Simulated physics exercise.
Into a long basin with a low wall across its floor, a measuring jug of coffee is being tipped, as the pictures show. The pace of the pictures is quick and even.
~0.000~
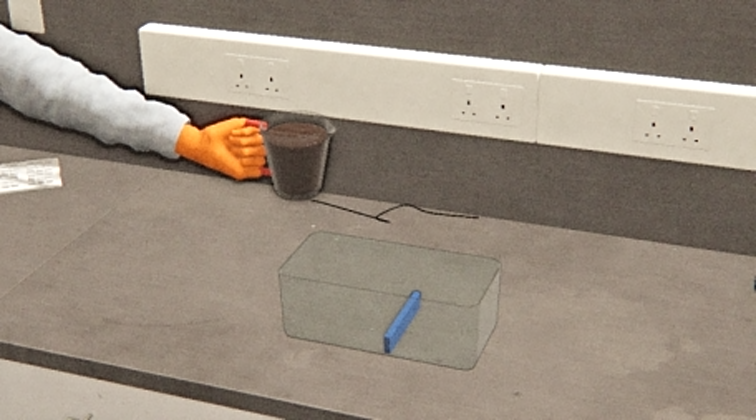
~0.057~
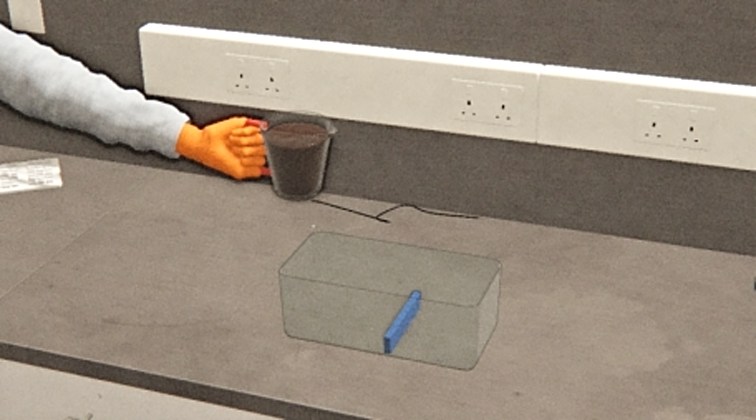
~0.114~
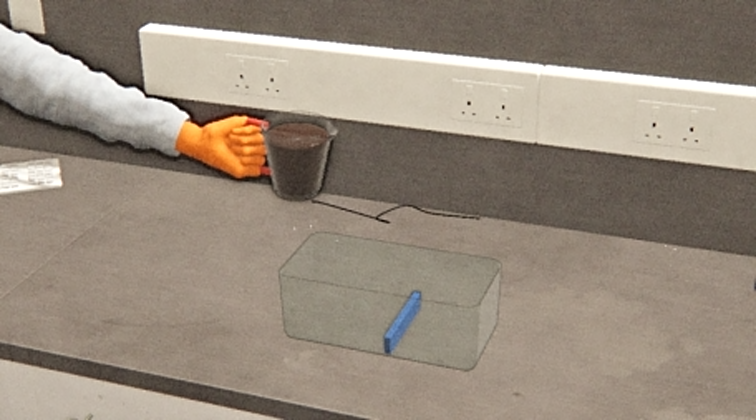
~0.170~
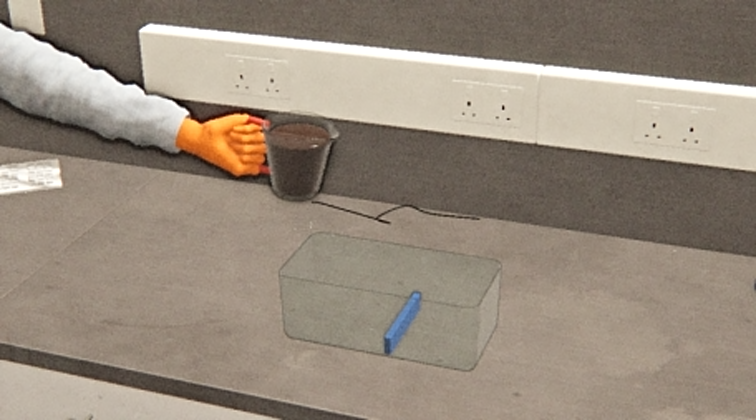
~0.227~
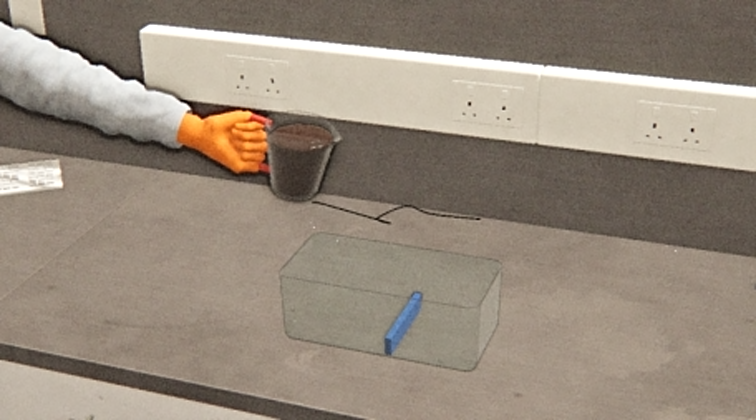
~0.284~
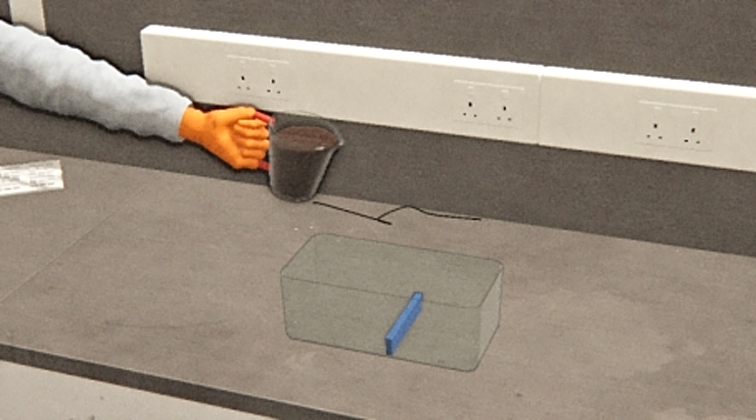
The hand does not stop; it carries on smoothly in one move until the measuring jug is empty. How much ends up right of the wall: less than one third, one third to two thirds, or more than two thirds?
The share right of the wall is the low band, below one third.
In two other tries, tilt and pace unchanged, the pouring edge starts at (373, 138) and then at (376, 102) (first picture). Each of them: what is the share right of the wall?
In turn 80 and 85 in a hundred.
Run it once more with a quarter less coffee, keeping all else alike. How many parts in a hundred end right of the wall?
It should come out close to 10 per cent.
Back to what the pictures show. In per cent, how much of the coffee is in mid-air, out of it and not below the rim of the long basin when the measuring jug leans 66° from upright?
It comes to 20 per cent or so.
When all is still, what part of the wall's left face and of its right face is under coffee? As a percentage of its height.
I get 50 % for the left and 10 % for the right.
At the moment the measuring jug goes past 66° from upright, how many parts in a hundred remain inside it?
About 70 %.
A moment on, the measuring jug is tipped part way and 71 per cent is still to pour, 7 is left of the wall and 0 right of it.
Next, the measuring jug is tipped on its side and 16 per cent is still to pour, 55 is left of the wall and 8 right of it.
Then the measuring jug is tipped right over and 0 per cent is still to pour, 82 is left of the wall and 12 right of it.
Later the measuring jug is tipped right over and 0 per cent is still to pour, 82 is left of the wall and 13 right of it.
In the end 82 per cent lies left of the wall, 13 right of it and 4 outside.
